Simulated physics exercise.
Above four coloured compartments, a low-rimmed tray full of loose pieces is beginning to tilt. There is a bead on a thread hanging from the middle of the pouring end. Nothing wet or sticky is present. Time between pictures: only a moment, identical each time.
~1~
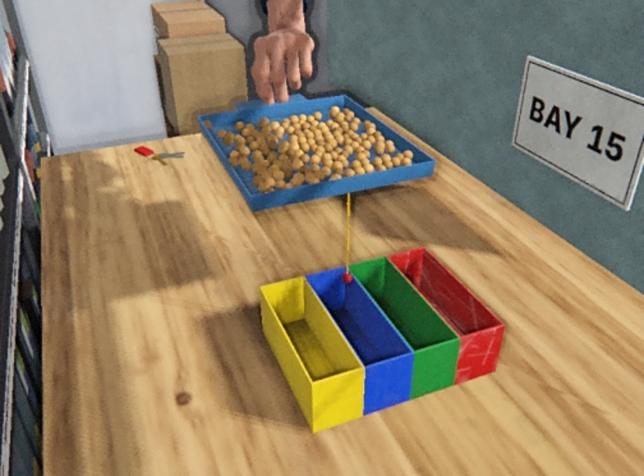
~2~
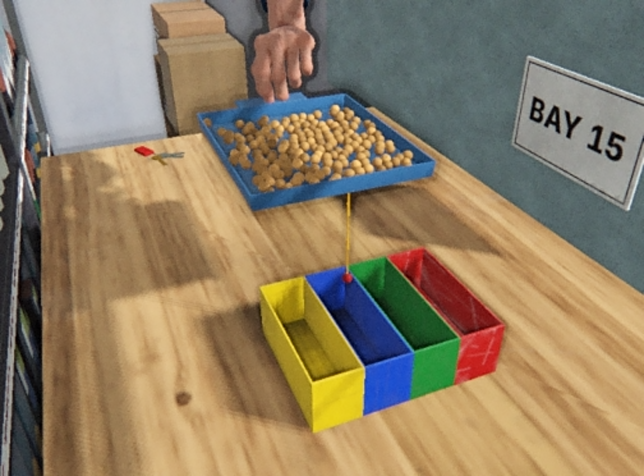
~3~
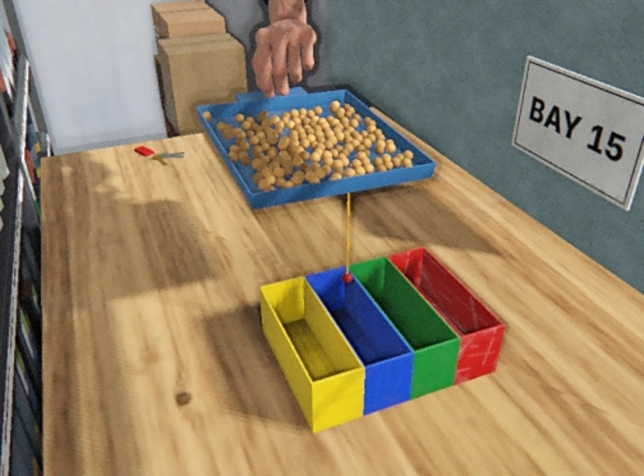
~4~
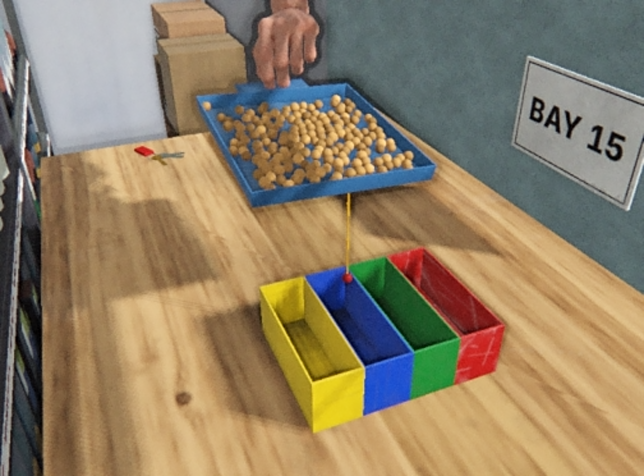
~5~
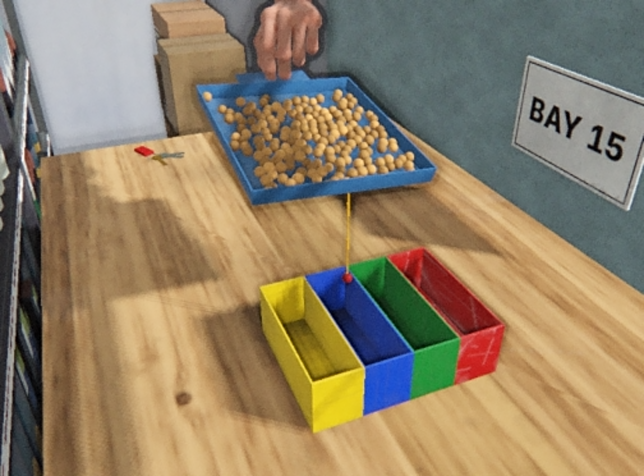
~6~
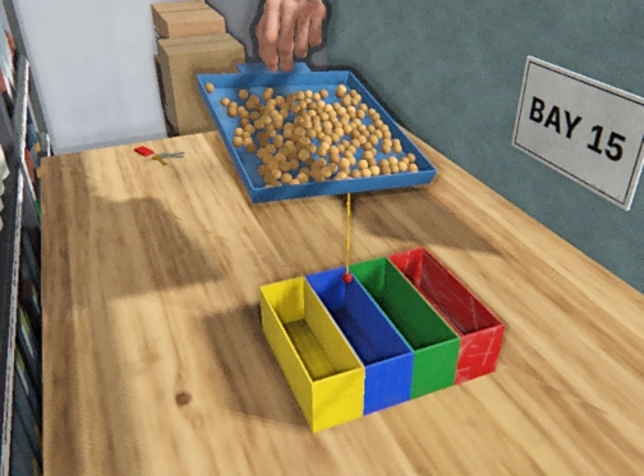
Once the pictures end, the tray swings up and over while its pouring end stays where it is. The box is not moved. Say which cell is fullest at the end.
The red cell is fullest at the end.
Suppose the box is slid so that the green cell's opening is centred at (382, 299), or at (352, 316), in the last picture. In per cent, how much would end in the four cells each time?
Around 80 per cent for the first position, around 20 per cent for the second.
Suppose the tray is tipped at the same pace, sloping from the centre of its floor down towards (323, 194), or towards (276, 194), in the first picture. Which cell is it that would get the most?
Try 1 - that yellow cell; try 2 - yellow.
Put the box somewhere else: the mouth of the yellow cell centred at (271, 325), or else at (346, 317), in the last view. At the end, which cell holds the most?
First: That red cell. Second: The cell in green.
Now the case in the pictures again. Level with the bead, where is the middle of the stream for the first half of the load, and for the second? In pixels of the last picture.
The early half goes through (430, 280), the late half through (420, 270).
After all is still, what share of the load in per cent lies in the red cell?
Around 60 percent.
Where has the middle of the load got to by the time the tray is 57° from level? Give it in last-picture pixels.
I'd mark the middle close to (365, 129).
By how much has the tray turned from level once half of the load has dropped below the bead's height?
It's turned some 90 degrees by then.
Shortly afterwards, tray tipped steeply; the whole lot on the tray.
Next, tray tipped right over; a little on the tray; near half in the red cell; near a quarter in the green cell; only a few in the blue cell; only a few in the yellow cell; a little falling or outside the box.
Some moments later, tray tipped past a quarter turn; near two thirds in the red cell; near a quarter in the green cell; only a few in the blue cell; only a few in the yellow cell; a little falling or outside the box.
In the end, tray tipped past a quarter turn; near two thirds in the red cell; near a quarter in the green cell; only a few in the blue cell; only a few in the yellow cell; a little outside the box.
